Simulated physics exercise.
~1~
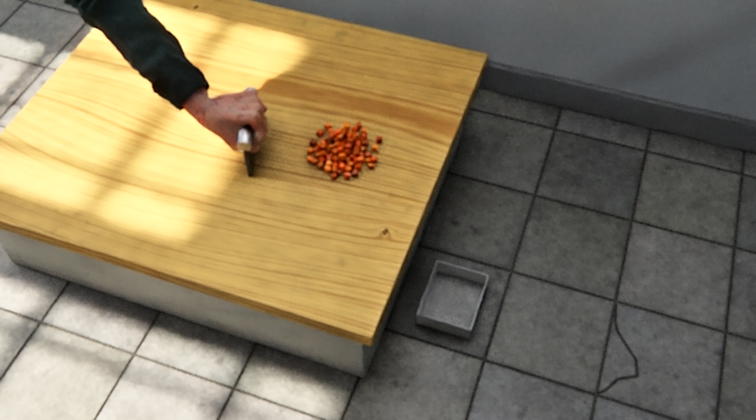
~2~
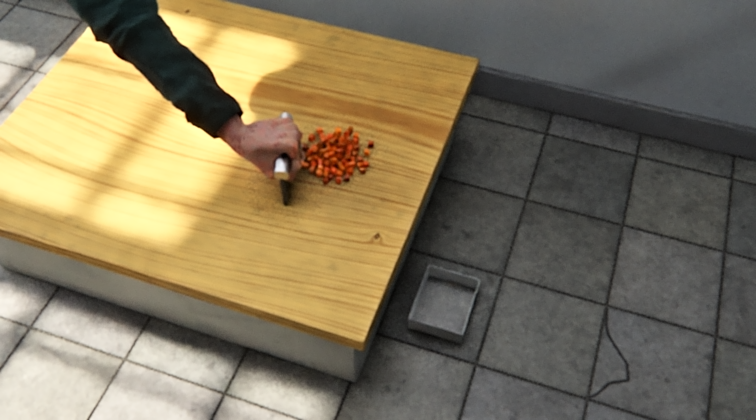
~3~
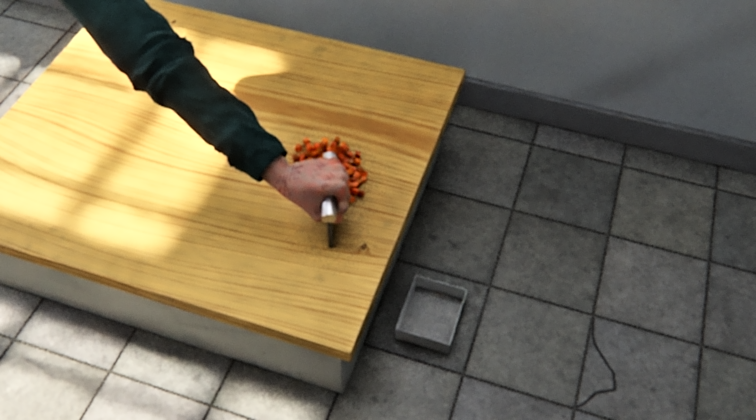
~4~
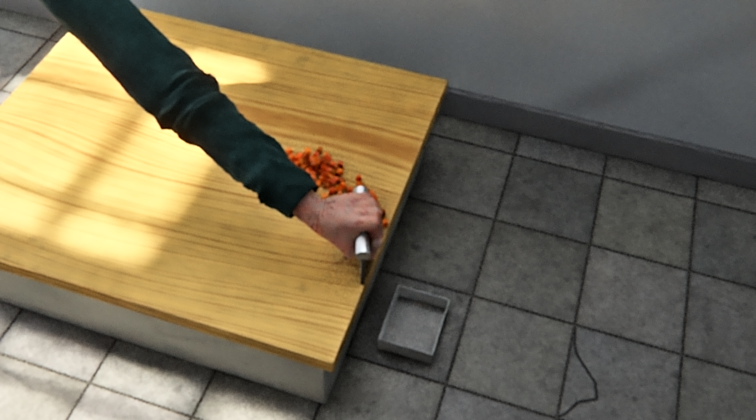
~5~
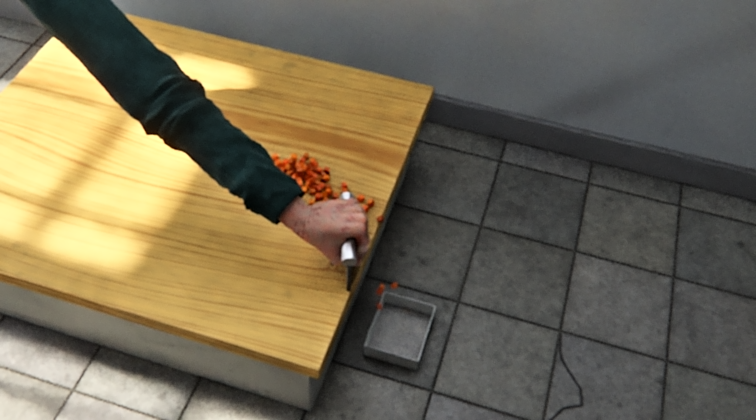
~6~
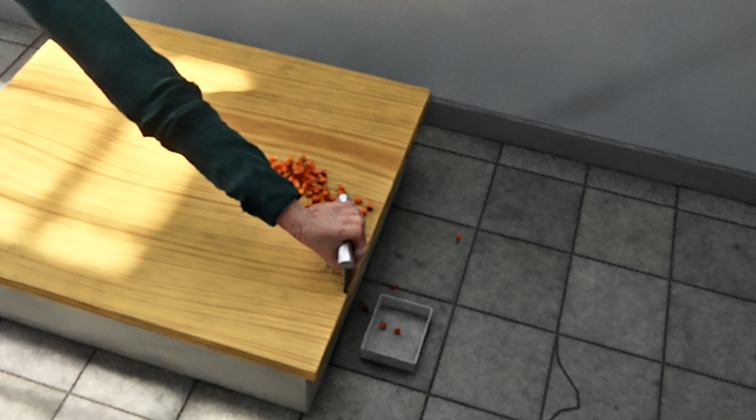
A hand in a dark green sleeve grips a scraper and slides it across a pale wooden platform, seen from above at an angle in a sunlit room with grey tiled floor. A heap of orange carrot cubes sits near the platform's right side, and a white tin rests on the floor beyond. The scraper moves right and toward the viewer, brushing the heap and pushing some cubes toward the edge. It halts at the edge as a few cubes tumble off. Some appear over the tin and one lies on the tiles, while most stay on top.
